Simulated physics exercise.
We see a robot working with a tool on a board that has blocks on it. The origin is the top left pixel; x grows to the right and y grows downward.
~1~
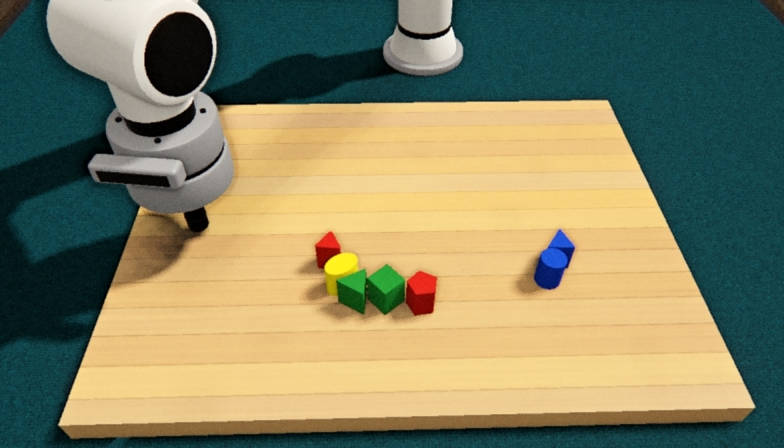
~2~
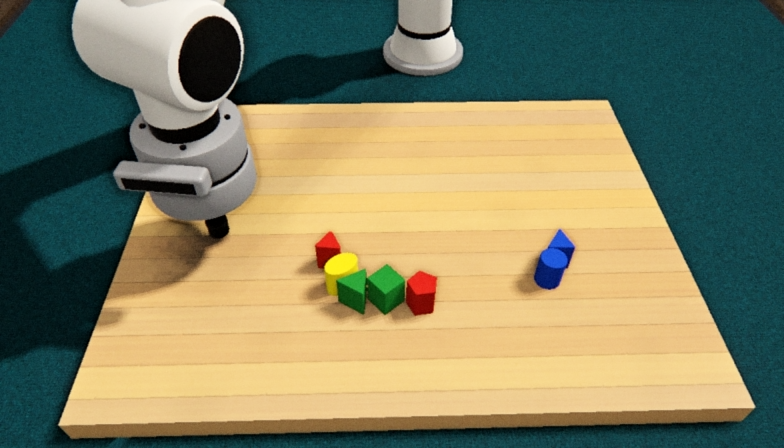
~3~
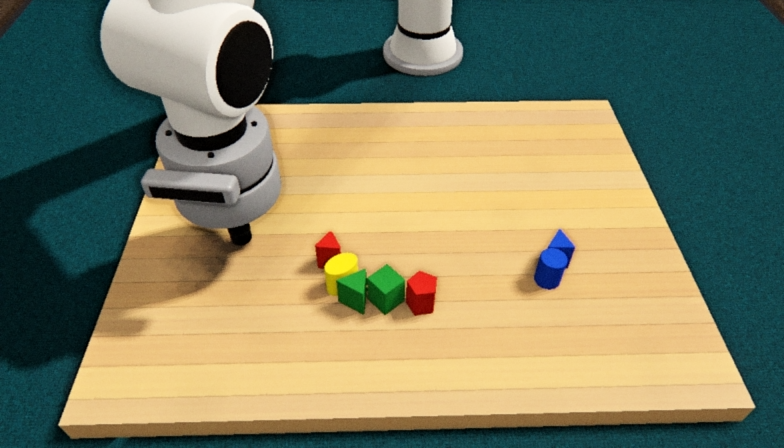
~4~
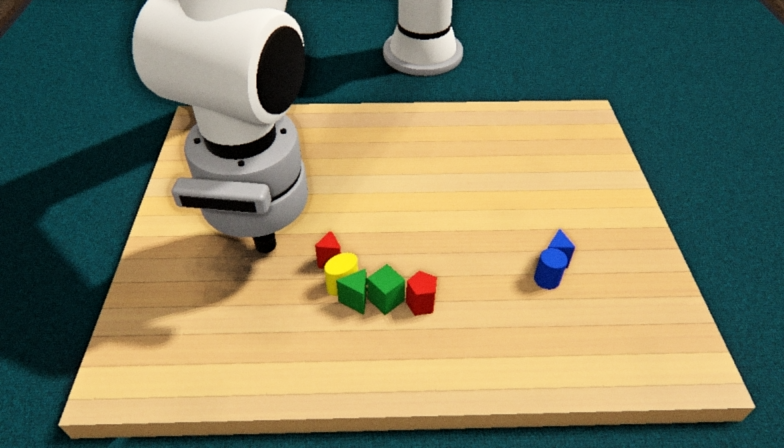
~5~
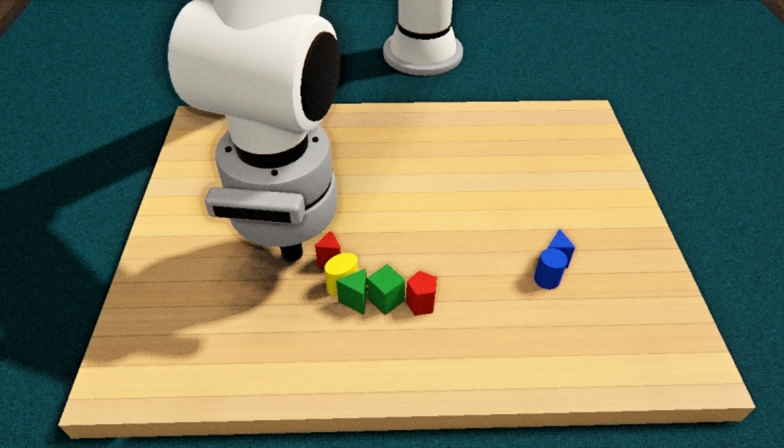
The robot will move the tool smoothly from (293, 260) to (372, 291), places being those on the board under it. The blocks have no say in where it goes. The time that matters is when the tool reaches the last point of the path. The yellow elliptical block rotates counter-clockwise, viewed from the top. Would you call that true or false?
That claim is false.
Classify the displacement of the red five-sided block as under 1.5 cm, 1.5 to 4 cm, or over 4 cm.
The under 1.5 cm band.
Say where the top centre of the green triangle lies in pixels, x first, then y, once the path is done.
(366, 306)
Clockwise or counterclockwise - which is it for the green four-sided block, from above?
Counterclockwise rotation.
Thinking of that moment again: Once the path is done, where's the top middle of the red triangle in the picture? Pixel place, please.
My prediction: (347, 243).
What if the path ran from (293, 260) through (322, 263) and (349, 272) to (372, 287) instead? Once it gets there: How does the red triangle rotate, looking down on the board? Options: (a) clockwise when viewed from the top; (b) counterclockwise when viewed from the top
The one that fits is b, counterclockwise when viewed from the top.
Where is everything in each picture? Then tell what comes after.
Tool's lower end (199, 226); red triangle (329, 241); yellow elliptical block (341, 263); green triangle (355, 280); green four-sided block (386, 278); red five-sided block (423, 283), in the first picture.
Tool (220, 232); blocks still, in the second picture.
Tool (242, 239); blocks still, in the third picture.
Tool (266, 246); blocks still, in the fourth picture.
Tool (293, 255); red triangle (329, 241); yellow elliptical block (341, 263); green triangle (355, 280); green four-sided block (386, 278); red five-sided block (423, 283), in the fifth picture.
What follows on the original path. One third of the way, tool (319, 265); red triangle (336, 241), turned 40° anticlockwise.
Two thirds of the way, tool (345, 275); red triangle (347, 243), turned 100° anticlockwise; yellow elliptical block (356, 275), turned 25° clockwise; green triangle (363, 293); green four-sided block (391, 280), turned 20° anticlockwise.
At the end, tool (372, 286); red triangle (347, 243), turned 100° anticlockwise; yellow elliptical block (362, 288), turned 30° clockwise; green triangle (366, 306), turned 15° clockwise; green four-sided block (396, 284), turned 50° anticlockwise; red five-sided block (426, 283).
